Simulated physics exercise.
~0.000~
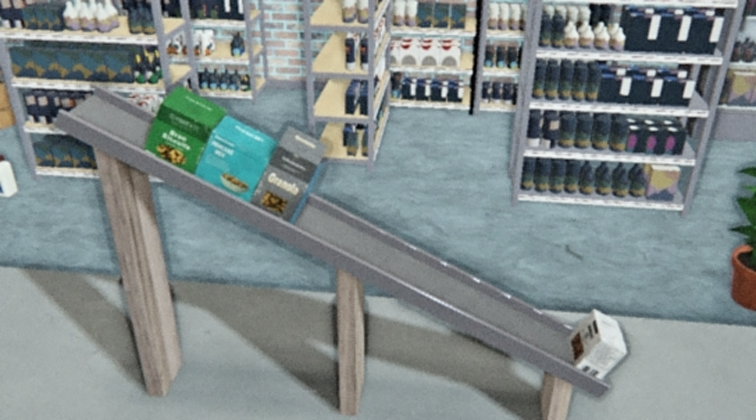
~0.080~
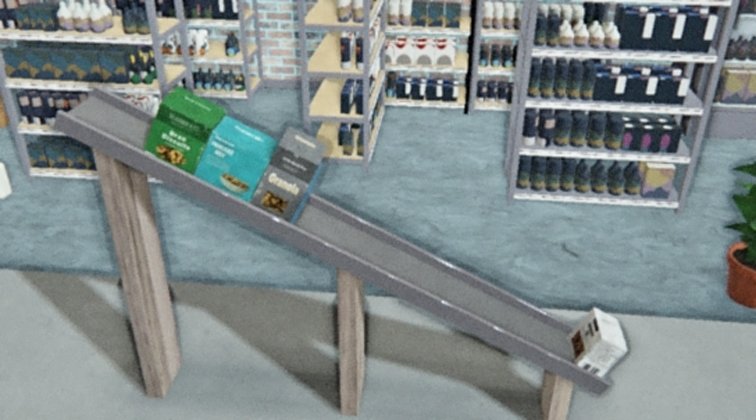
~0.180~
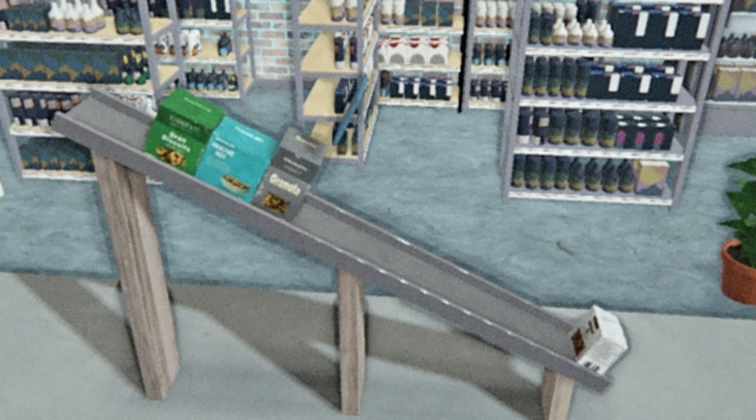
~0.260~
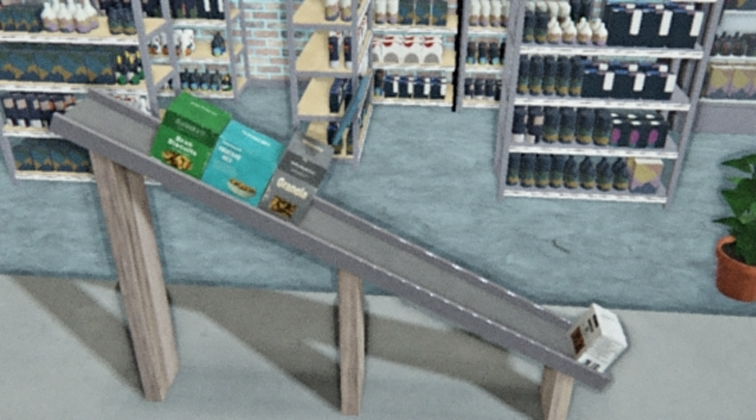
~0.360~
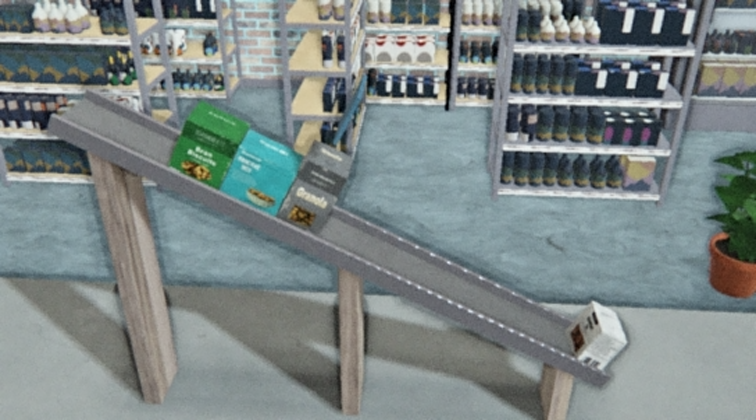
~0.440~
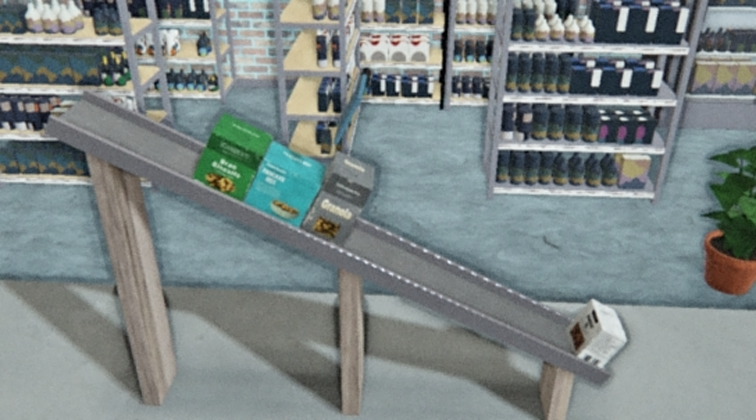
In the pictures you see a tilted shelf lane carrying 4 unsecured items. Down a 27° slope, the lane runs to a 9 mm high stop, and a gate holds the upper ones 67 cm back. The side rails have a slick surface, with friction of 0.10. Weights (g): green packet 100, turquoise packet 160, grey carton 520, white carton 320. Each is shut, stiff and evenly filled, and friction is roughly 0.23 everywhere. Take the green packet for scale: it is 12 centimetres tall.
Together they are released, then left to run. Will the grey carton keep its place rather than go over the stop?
It does not stay in the lane.
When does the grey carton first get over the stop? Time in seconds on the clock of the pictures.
Time: Approximately 1.3 s.
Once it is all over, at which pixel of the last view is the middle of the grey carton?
It settles at around (733, 402).
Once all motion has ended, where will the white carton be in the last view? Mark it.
End point: Approx. (614, 393).
Around 0.64 s, leader 43 cm from the stop; grey carton near (424, 241).
Around 0.94 s, leader 4 cm from the stop; grey carton tipped 20° against what carries it near (587, 312); green packet tipped 23° against what carries it; turquoise packet tipped 23° against what carries it.
Around 1.34 s, grey carton and white carton now over the stop.
Around 1.64 s, turquoise packet tipped 58° against what carries it.
Finally (2.4 s), over the stop, green packet, turquoise packet, grey carton and white carton. In the last view, grey carton near (733, 402).
